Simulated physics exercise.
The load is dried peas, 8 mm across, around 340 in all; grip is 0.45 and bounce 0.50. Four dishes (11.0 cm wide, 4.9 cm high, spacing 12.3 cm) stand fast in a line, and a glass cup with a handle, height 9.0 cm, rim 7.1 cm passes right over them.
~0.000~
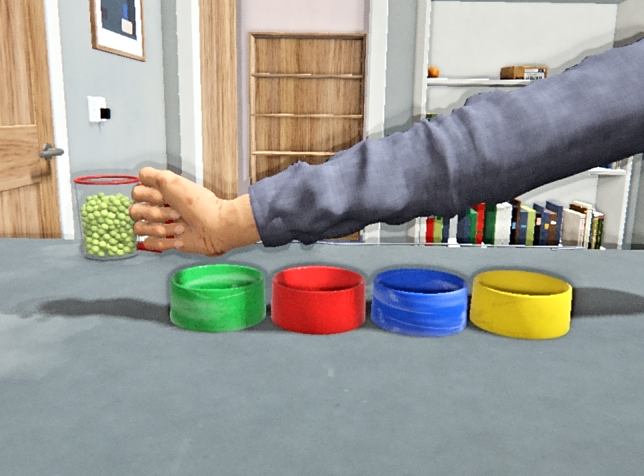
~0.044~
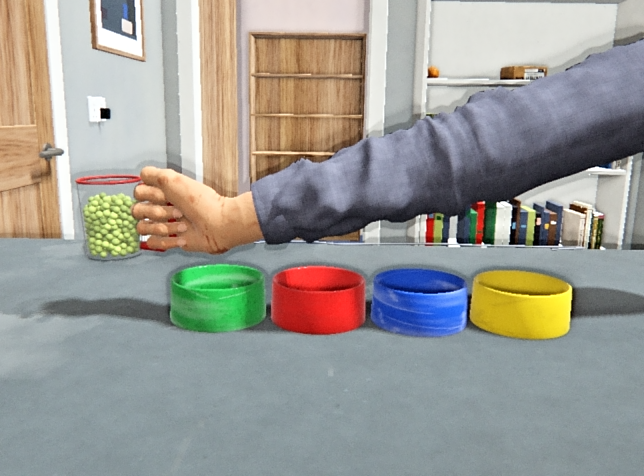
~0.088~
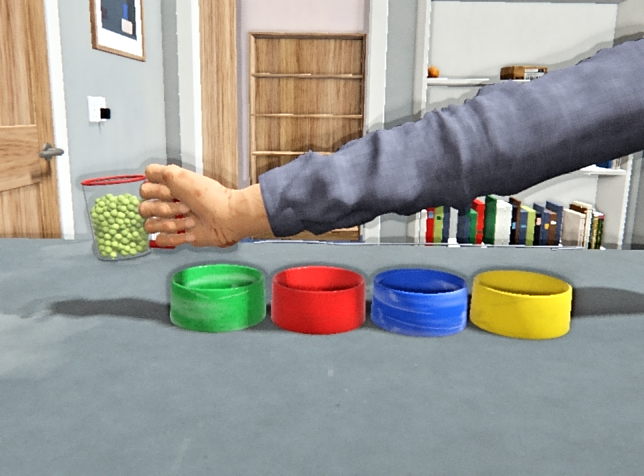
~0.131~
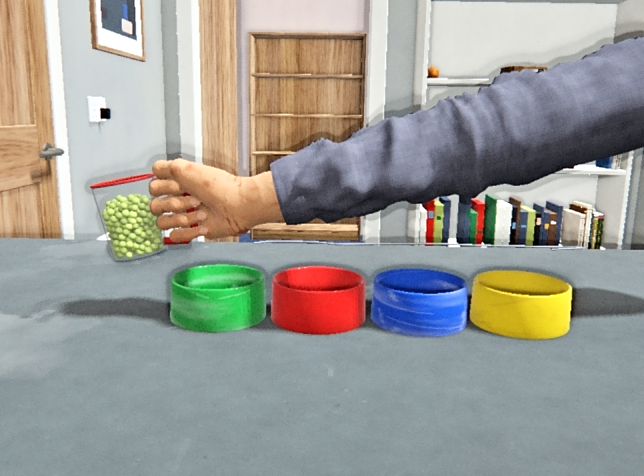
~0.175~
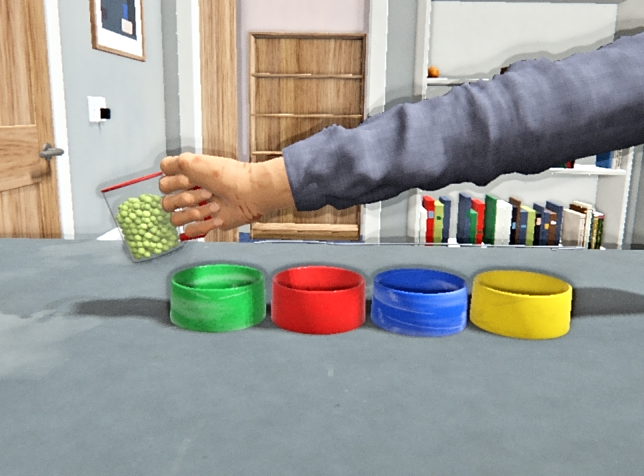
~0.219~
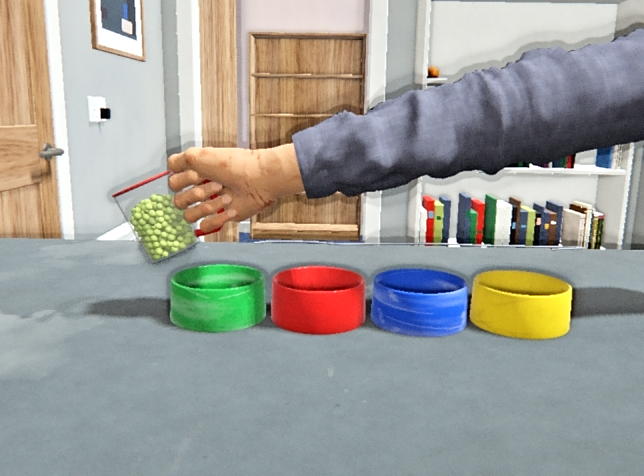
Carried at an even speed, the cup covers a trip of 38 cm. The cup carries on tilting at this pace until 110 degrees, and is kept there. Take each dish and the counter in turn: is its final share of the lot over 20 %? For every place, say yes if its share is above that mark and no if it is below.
Red dish: Yes, blue dish: Yes, green dish: No, yellow dish: No, counter: No.
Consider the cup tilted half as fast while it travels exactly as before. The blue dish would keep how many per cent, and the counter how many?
Blue 60; counter 30.
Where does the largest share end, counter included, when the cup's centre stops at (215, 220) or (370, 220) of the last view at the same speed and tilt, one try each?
Counter; red.
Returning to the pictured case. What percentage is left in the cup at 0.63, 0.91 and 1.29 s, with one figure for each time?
100, 65, 20.
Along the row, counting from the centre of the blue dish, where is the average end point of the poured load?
Roughly 8 cm away, on the smaller-x side.
Then, at 0.63 s, tilt 87 degrees; cup holds 100 %.
After 0.91 s, tilt 110 degrees; cup holds 65 %, red 30 %.
After 1.29 s, tilt 110 degrees; cup holds 20 %, red 50 %, blue 20 %.
By 2.2 s all is still; red 50 %, blue 35 %, green 0 %, yellow 0 %, counter 15 %.
